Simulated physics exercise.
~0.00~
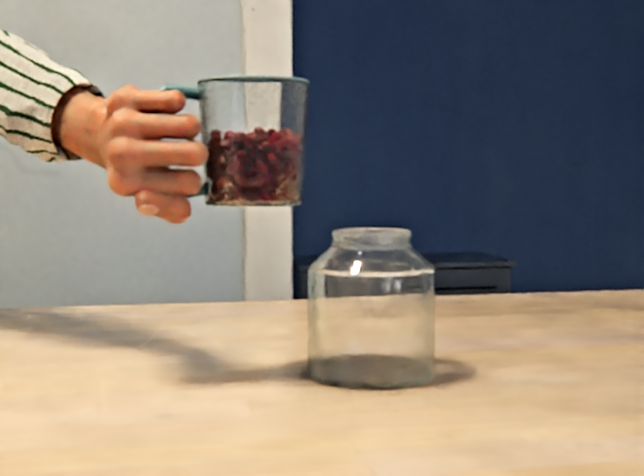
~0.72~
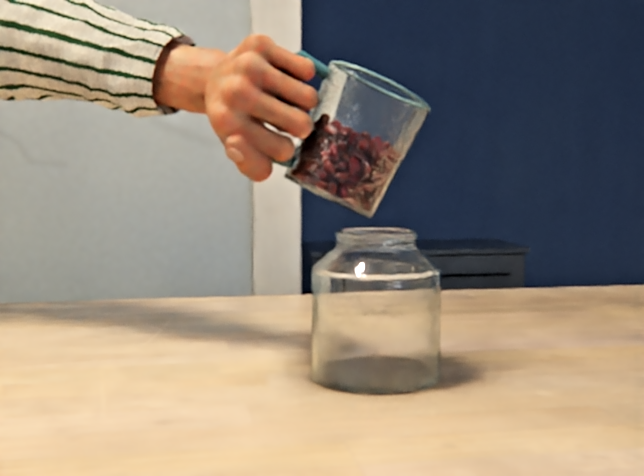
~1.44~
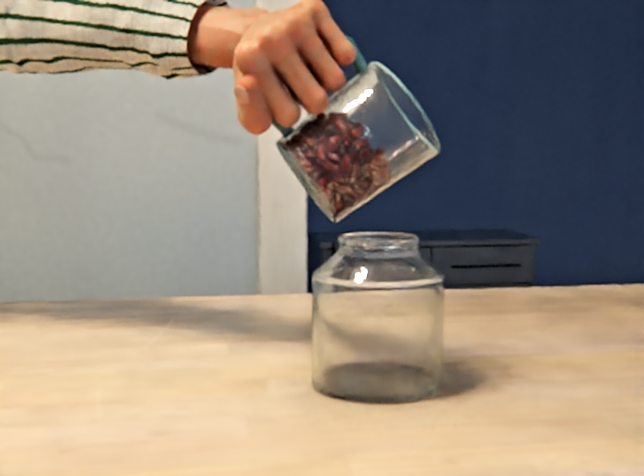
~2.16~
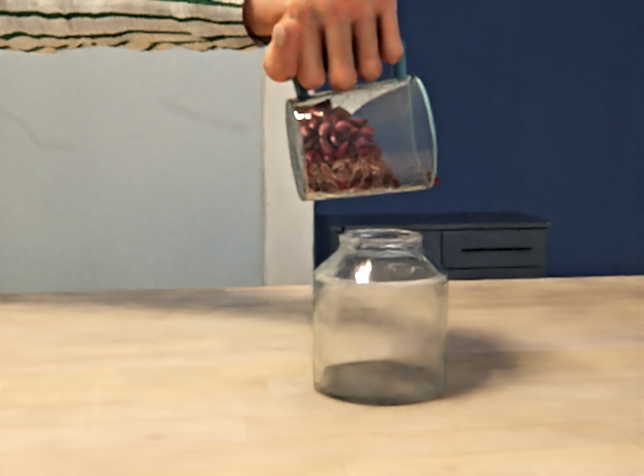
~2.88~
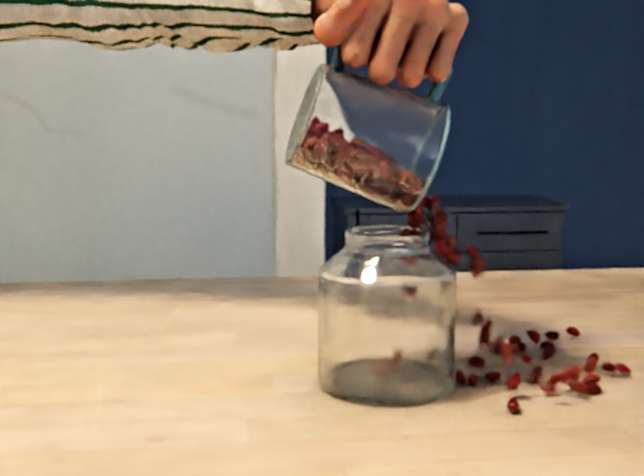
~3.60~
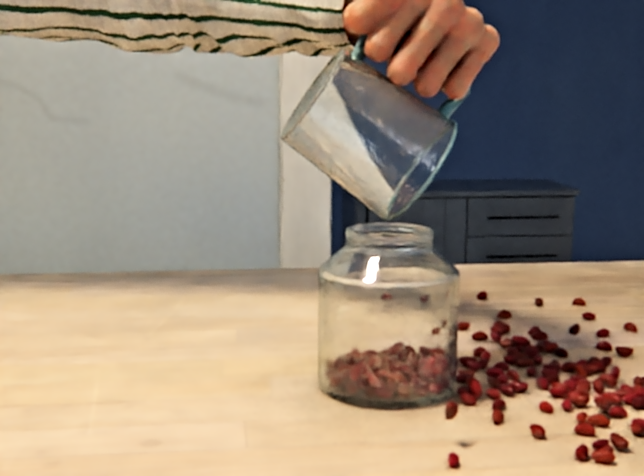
A hand tips red beans from a glass cup, filling some of a jar but spilling most.
